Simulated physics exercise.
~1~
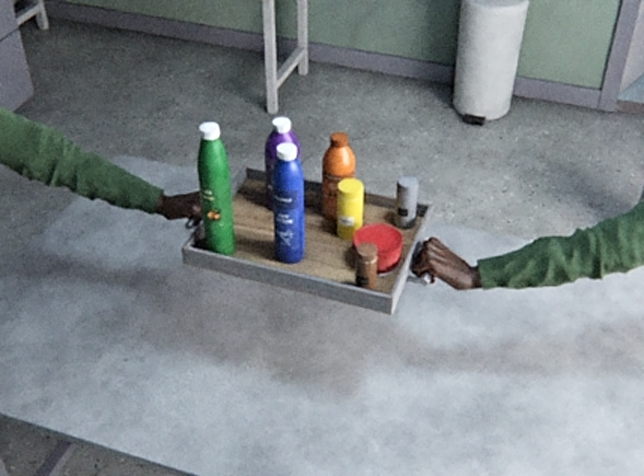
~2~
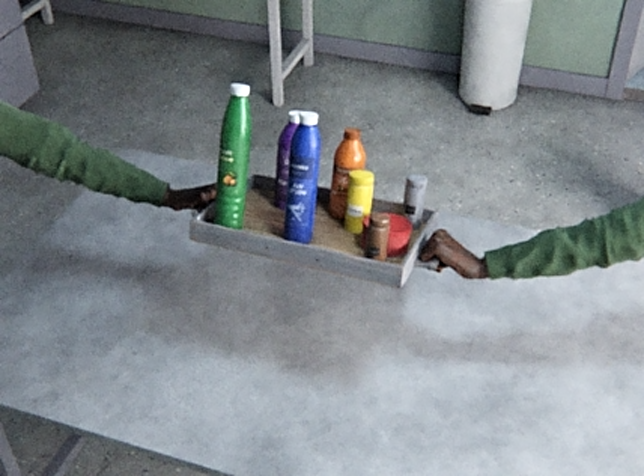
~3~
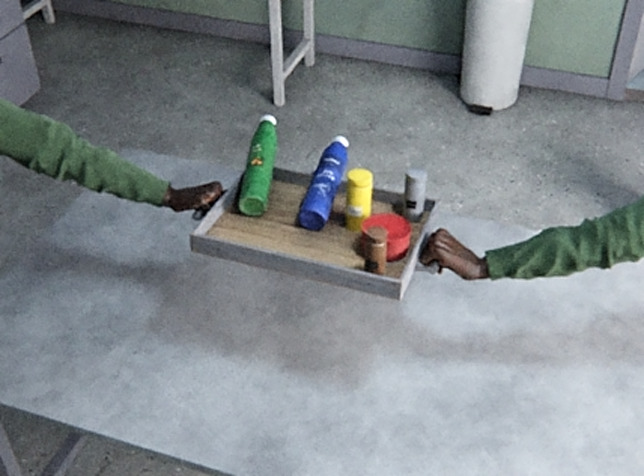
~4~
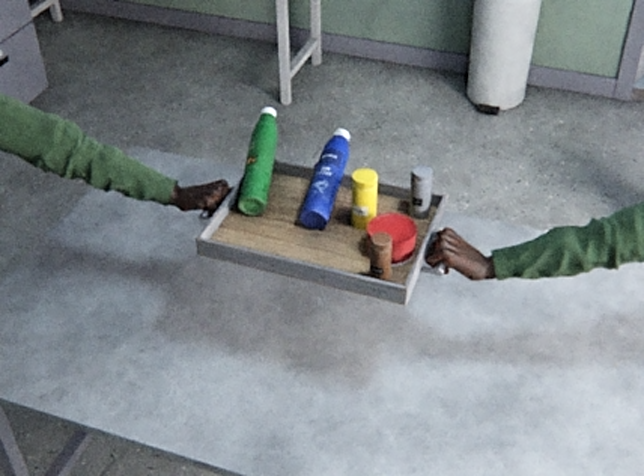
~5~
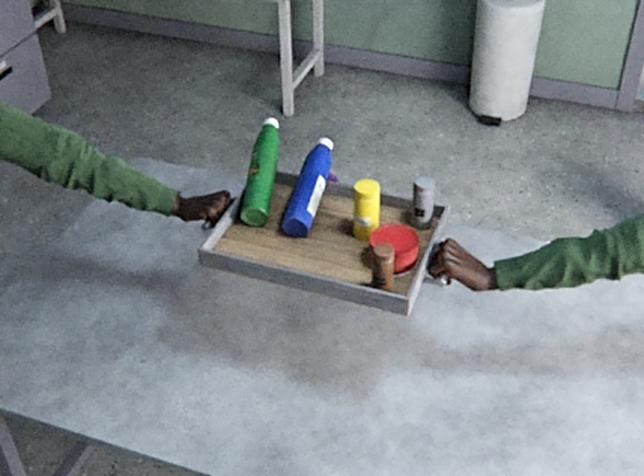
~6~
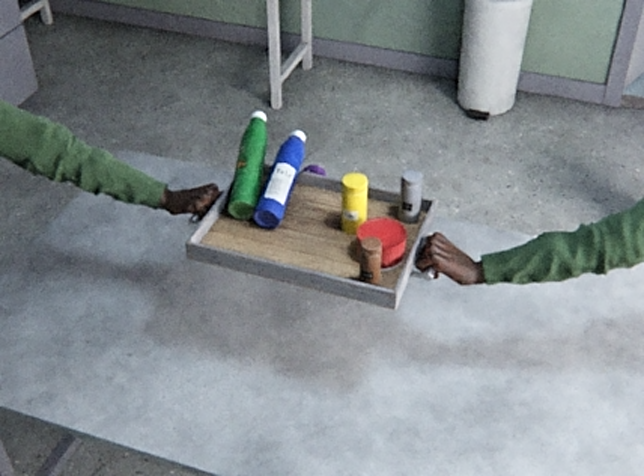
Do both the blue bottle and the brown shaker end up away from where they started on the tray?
No, only the blue bottle does, ending on its side nearer the far edge. The brown shaker is still upright in its place near the front right corner.
A wooden tray of bottles, shakers and a red tub, held by two hands, dips at its far edge and levels again. The orange and purple bottles go off the far side, the green and blue bottles topple and stay aboard, and the rest remain in place.
